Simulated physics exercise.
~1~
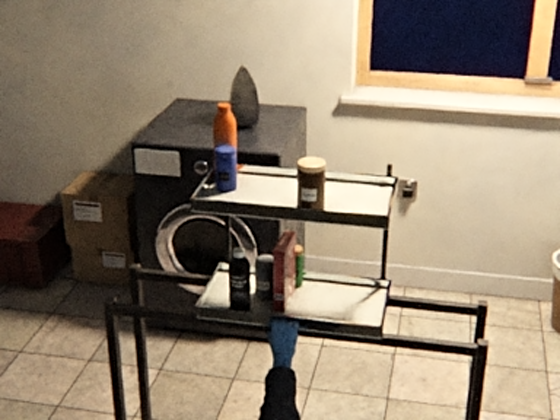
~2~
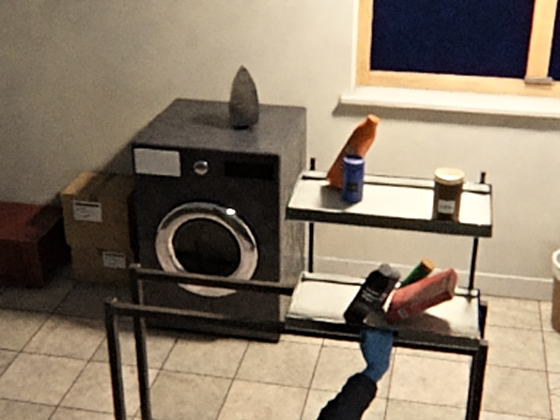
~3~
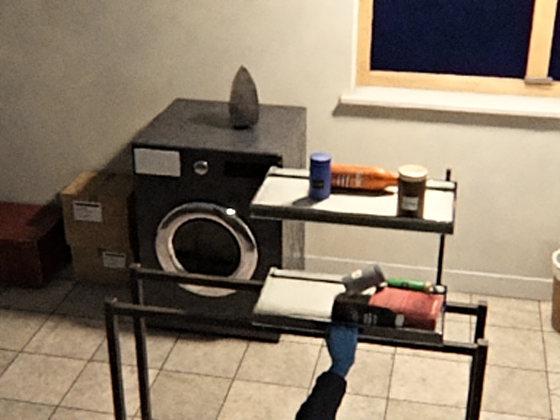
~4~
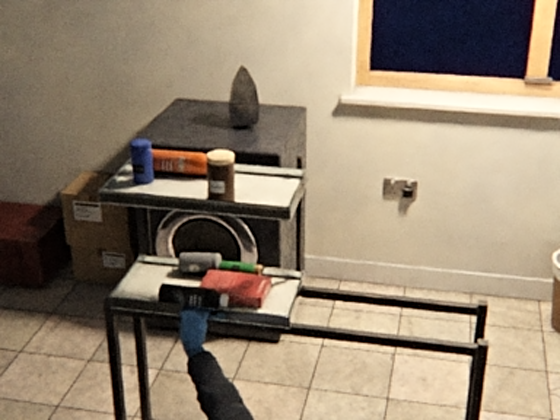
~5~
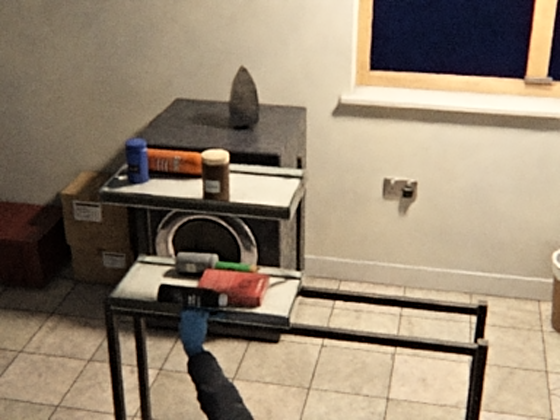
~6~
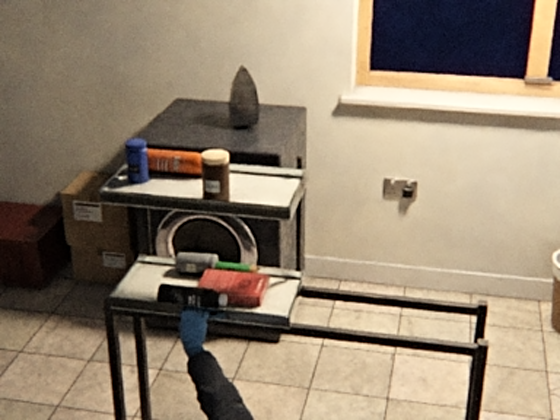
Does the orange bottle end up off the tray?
No, the orange bottle tips over onto its side but stays on the upper shelf of the tray.
